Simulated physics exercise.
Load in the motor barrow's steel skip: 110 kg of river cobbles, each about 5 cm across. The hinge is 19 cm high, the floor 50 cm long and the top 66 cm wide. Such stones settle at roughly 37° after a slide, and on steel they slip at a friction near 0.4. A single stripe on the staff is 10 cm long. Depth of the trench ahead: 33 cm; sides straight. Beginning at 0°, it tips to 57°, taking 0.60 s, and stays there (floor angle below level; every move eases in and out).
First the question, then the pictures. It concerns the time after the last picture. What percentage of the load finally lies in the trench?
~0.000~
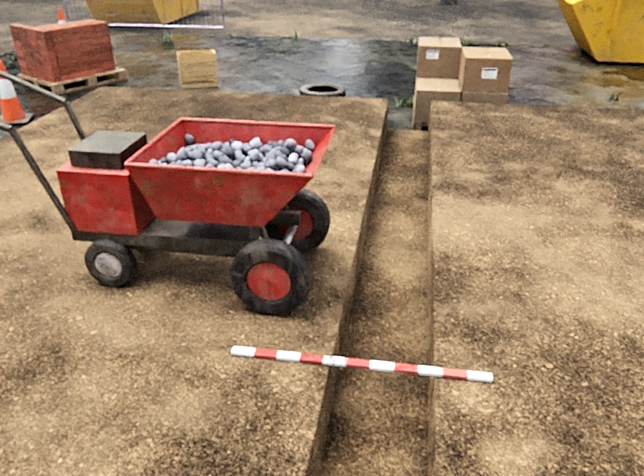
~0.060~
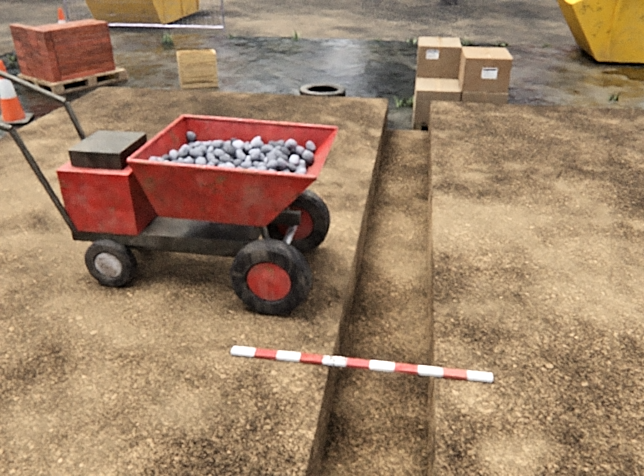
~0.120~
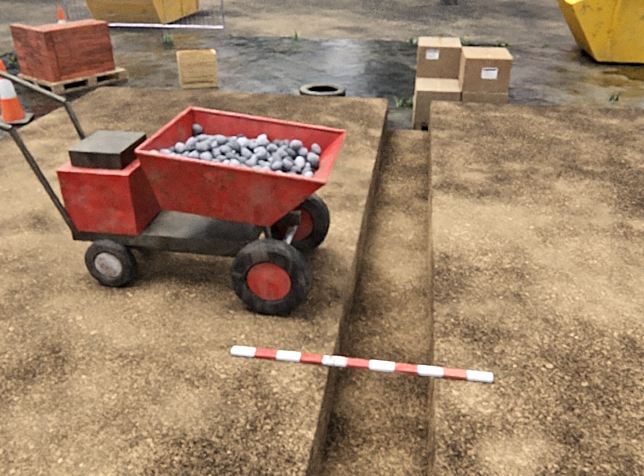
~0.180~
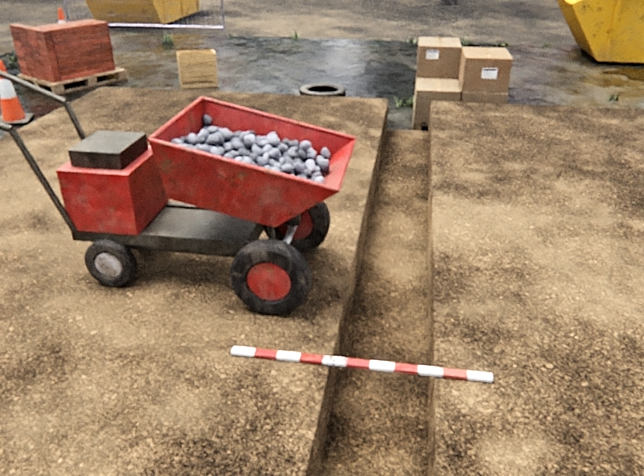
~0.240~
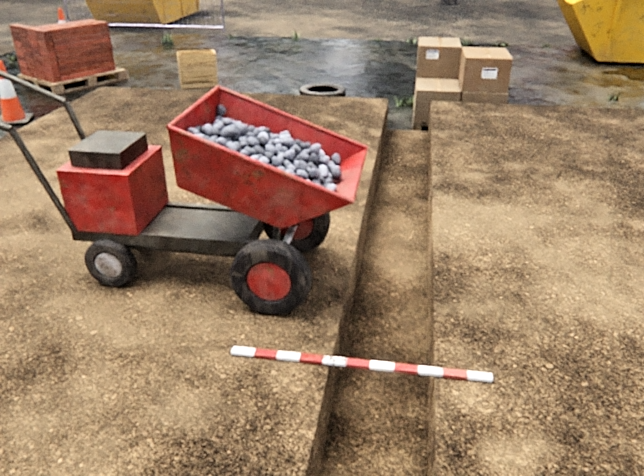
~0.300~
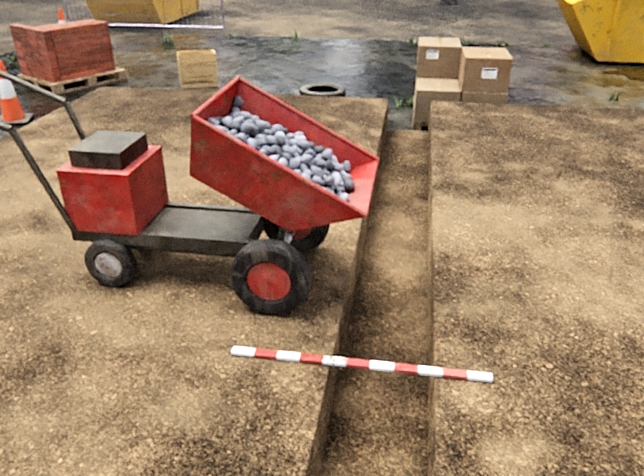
About 38 per cent.
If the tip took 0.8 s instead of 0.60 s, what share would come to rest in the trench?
I'd put it at some 40 in a hundred.
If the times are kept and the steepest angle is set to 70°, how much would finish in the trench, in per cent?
Some 45 in a hundred, I'd say.
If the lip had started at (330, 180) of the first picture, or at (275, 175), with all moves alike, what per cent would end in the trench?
Near 25 and near 65 percent.
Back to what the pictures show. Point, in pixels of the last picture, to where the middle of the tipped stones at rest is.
The stones end up centred near (426, 317).
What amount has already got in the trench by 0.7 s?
I'd put it near 5 per cent.
After 0.4 s the floor is at 48°; 100 % in the skip; the foremost stones are at (370, 217).
After 0.7 s the floor is at 57°; 94 % in the skip, 6 % in the trench, 1 % past the trench; the foremost stones are at (437, 258).
After 1.0 s the floor is at 57°; 51 % in the skip, 16 % in the trench, 34 % past the trench; the foremost stones are at (550, 298).
After 3.0 s the floor is at 57°; 26 % in the skip, 38 % in the trench, 36 % past the trench; the foremost stones are past the picture's edge.
